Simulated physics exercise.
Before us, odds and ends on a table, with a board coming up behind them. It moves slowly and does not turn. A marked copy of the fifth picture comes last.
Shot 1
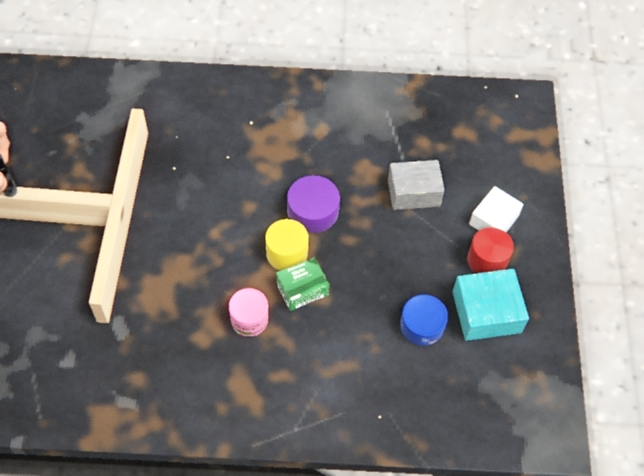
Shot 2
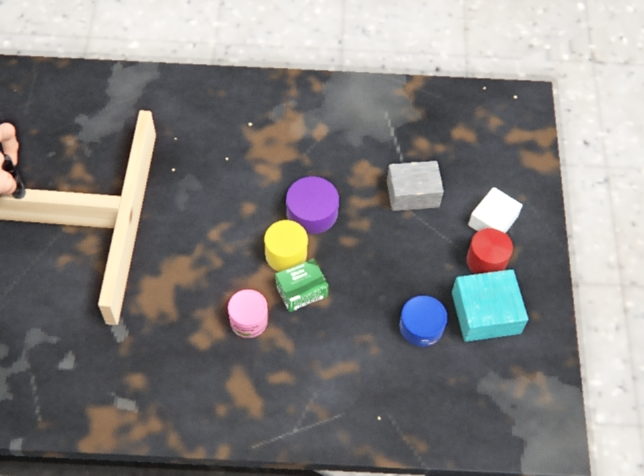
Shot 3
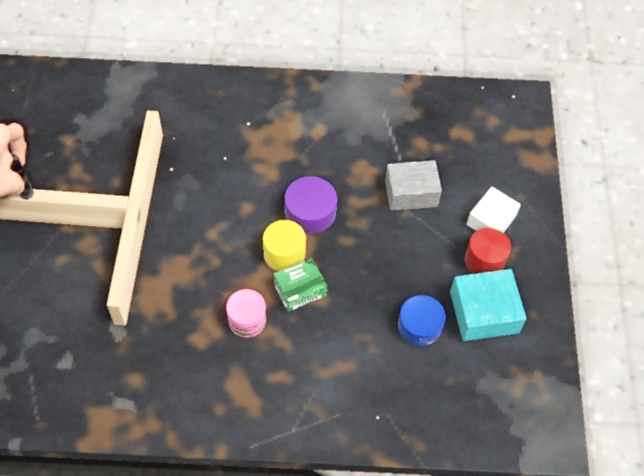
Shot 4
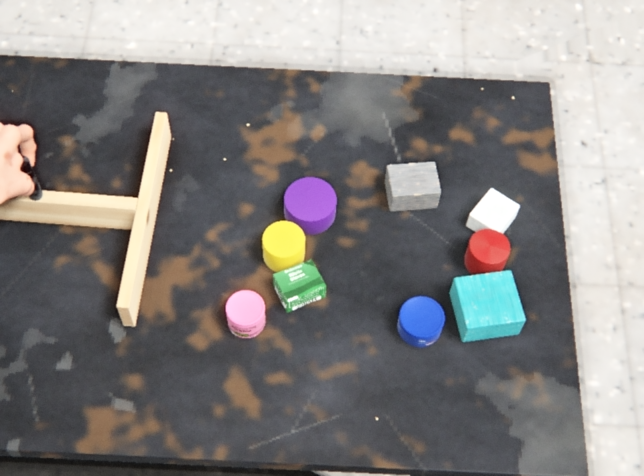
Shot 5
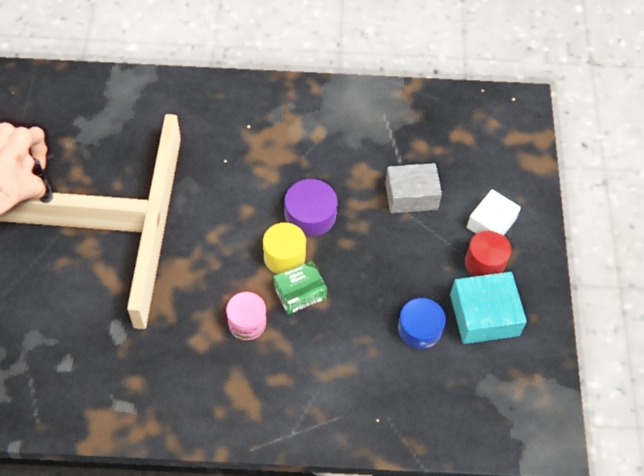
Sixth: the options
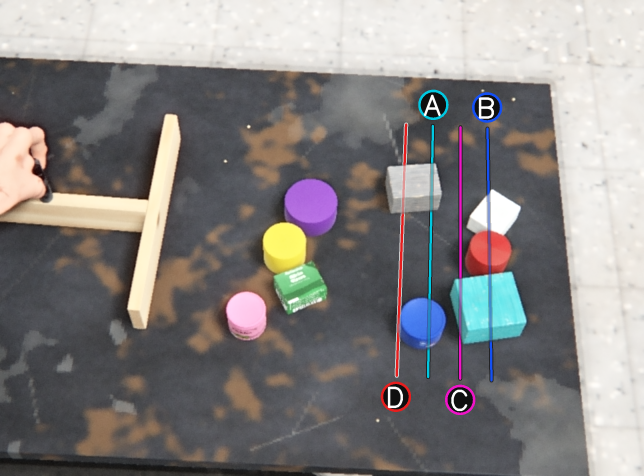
Hand slowly pushing a wooden T-shaped board rightward across a dark mottled table, with colourful tubs and blocks sitting still.
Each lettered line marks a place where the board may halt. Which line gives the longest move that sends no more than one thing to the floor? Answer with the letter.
Up to line B.
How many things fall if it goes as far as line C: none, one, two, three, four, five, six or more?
The count is none.
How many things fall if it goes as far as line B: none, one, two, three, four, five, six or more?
In all, none.
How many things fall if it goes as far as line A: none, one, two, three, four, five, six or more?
In all, none.
On the marked copy, A at (431, 242); B at (489, 245); C at (460, 243); D at (402, 240).
Following B. Soon after the start, board (275, 212); pink tub (290, 322); green box (310, 289).
Later, board (397, 218); turquoise block (493, 310); pink tub (414, 344).
In the end, board (491, 223); turquoise block (568, 320); white block (552, 212); none fallen.
As for the rest, A is within the limit but short; C is within the limit but short; D is within the limit but short.
